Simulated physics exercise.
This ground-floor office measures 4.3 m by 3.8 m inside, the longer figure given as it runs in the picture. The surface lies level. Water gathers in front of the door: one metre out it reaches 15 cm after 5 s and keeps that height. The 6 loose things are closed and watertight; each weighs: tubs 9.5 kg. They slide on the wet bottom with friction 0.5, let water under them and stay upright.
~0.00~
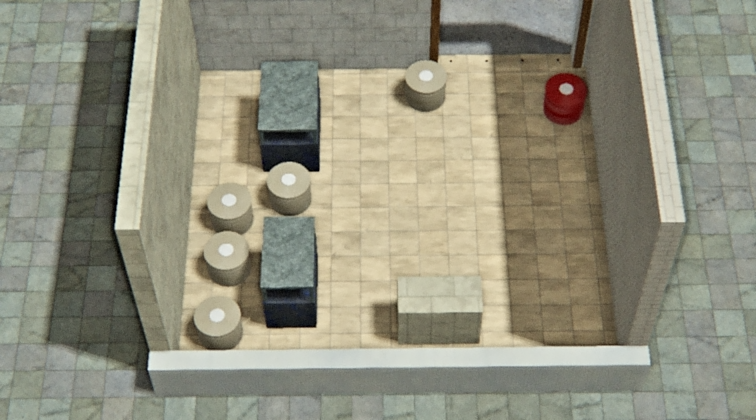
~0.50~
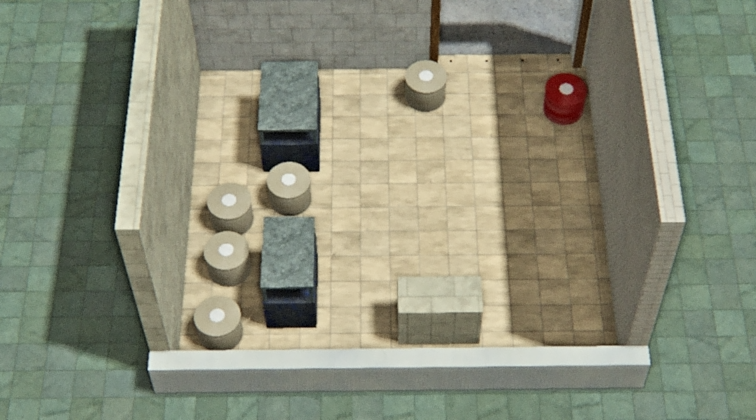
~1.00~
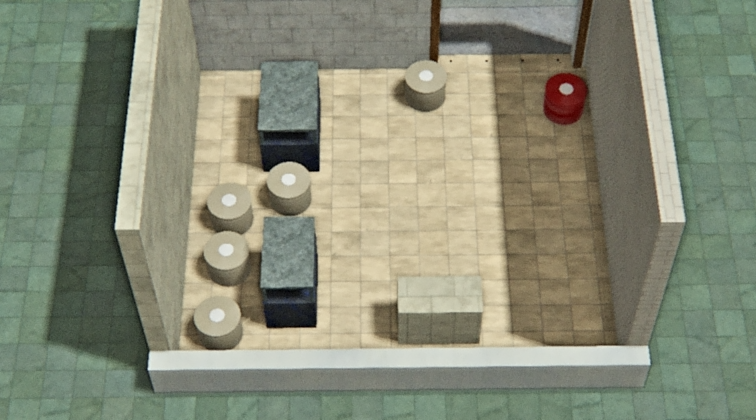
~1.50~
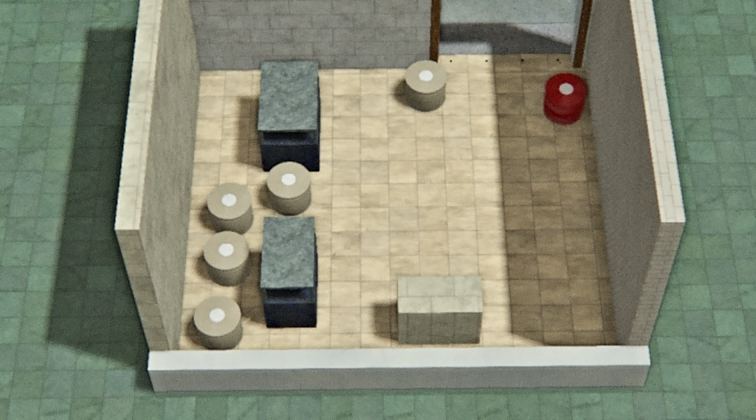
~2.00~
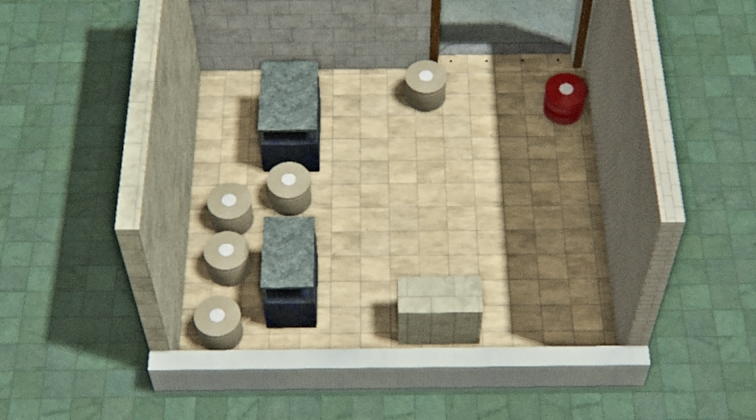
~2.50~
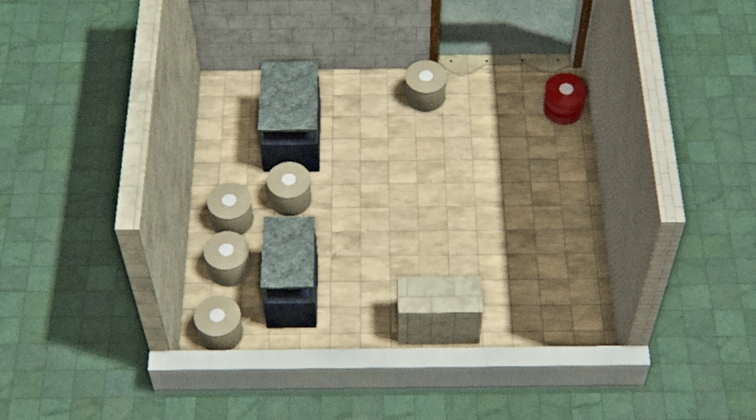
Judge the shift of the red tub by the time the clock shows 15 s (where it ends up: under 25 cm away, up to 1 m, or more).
Red tub gets carried off.
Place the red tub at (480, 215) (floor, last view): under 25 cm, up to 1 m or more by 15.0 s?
It travels far.
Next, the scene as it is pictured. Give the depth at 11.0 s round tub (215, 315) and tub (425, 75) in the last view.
Roughly 5 and 3 cm.
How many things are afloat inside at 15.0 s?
I count 5.
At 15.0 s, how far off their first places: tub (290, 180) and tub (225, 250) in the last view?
In that order: 150 cm, 60 cm.
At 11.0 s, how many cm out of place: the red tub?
About 250 cm.
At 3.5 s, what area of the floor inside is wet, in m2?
Some 1.0 m2.
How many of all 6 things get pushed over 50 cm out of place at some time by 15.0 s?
That makes 4.
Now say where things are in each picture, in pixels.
The first frame shows the red tub at (566, 89) rests on the ground; 0.0 m2 under water; 0 of 6 have shifted.
The second frame shows the red tub at (566, 89), on the bottom; water covers 0.0 m2; 0 of 6 have shifted.
The third frame shows the red tub at (566, 89), on the bottom; 0.0 m2 under water; 0 of 6 have shifted.
The fourth frame shows the red tub at (566, 89), on the bottom; 0.0 m2 under water; 0 of 6 have shifted.
The fifth frame shows the red tub at (566, 89), on the bottom; 0.0 m2 under water; 0 of 6 have shifted.
The sixth frame shows the red tub at (566, 89) rests on the ground; 0.0 m2 under water; 0 of 6 have shifted.
After 3.5 s the red tub is near (566, 89), 0.0 m from its start, aground; 0 afloat.
After 6.8 s the red tub is near (577, 188), 1.3 m from its start, aground; 0 afloat.
After 11.0 s the red tub is near (503, 288), 2.6 m from its start, afloat; 1 afloat.
After 15.0 s the red tub is near (348, 239), 3.0 m from its start, afloat; 5 afloat.
